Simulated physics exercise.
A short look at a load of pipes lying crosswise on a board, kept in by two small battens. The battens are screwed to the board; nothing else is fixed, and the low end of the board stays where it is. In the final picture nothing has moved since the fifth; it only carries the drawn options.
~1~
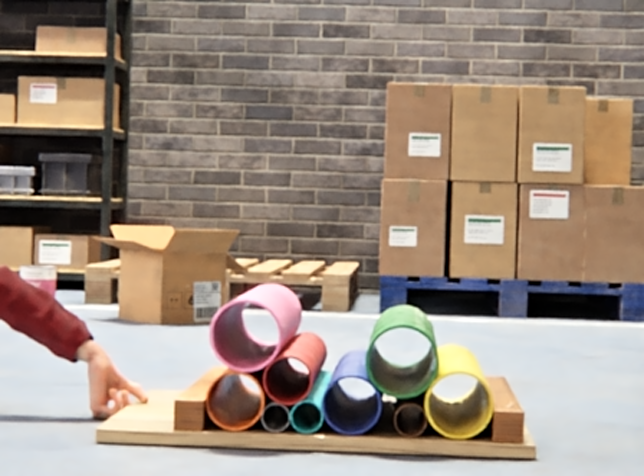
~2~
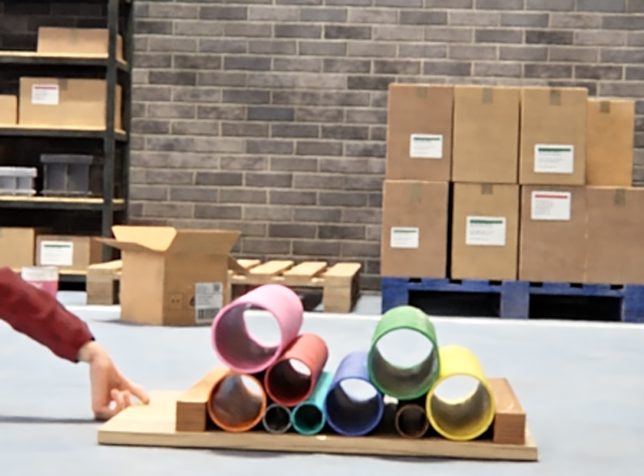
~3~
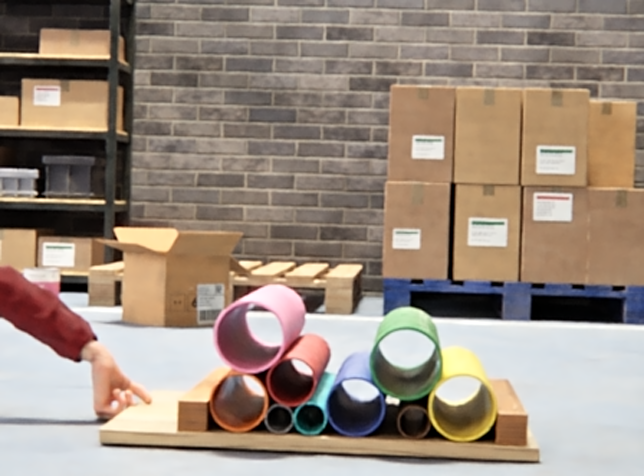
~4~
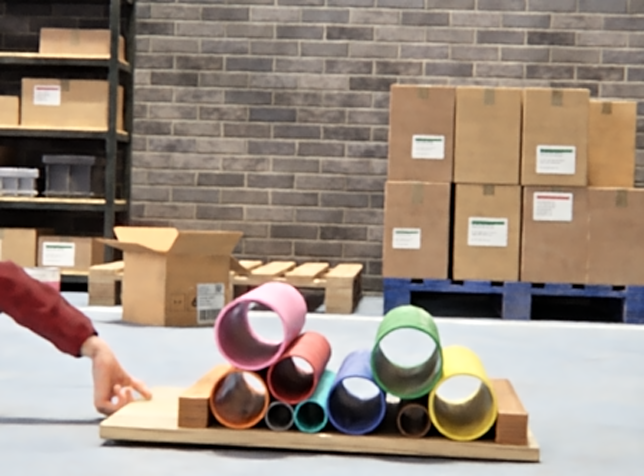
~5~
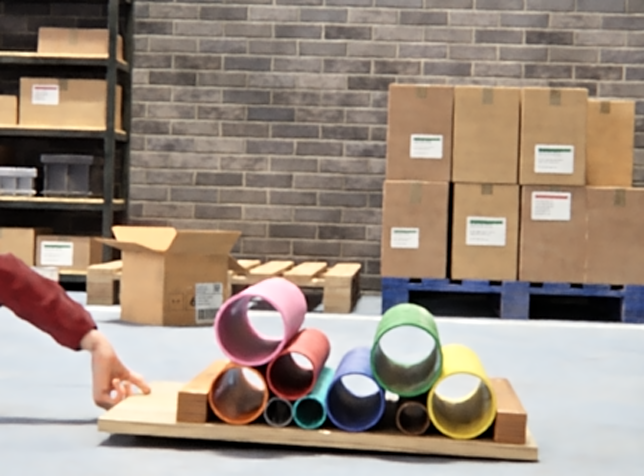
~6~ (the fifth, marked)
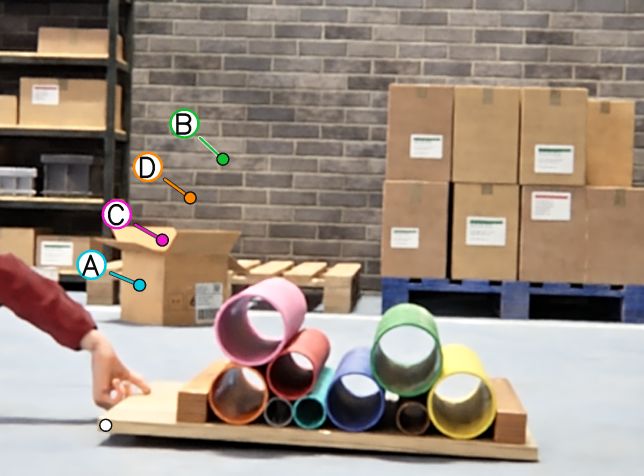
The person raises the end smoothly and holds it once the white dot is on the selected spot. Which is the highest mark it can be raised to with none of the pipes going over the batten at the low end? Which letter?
No higher than B.
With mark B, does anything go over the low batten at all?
No.
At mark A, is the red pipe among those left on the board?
The red pipe: Yes.
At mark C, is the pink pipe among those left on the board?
Yes.
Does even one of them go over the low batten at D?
No, at D.
On the copy, A at (140, 285); B at (223, 159); C at (162, 240); D at (190, 198); the white dot at (106, 425).
On B. First, board at 21°.
Then, board at 40°.
Finally, board at 41°, none over the low batten.
By contrast, A none over the low batten; C none over the low batten; D none over the low batten.
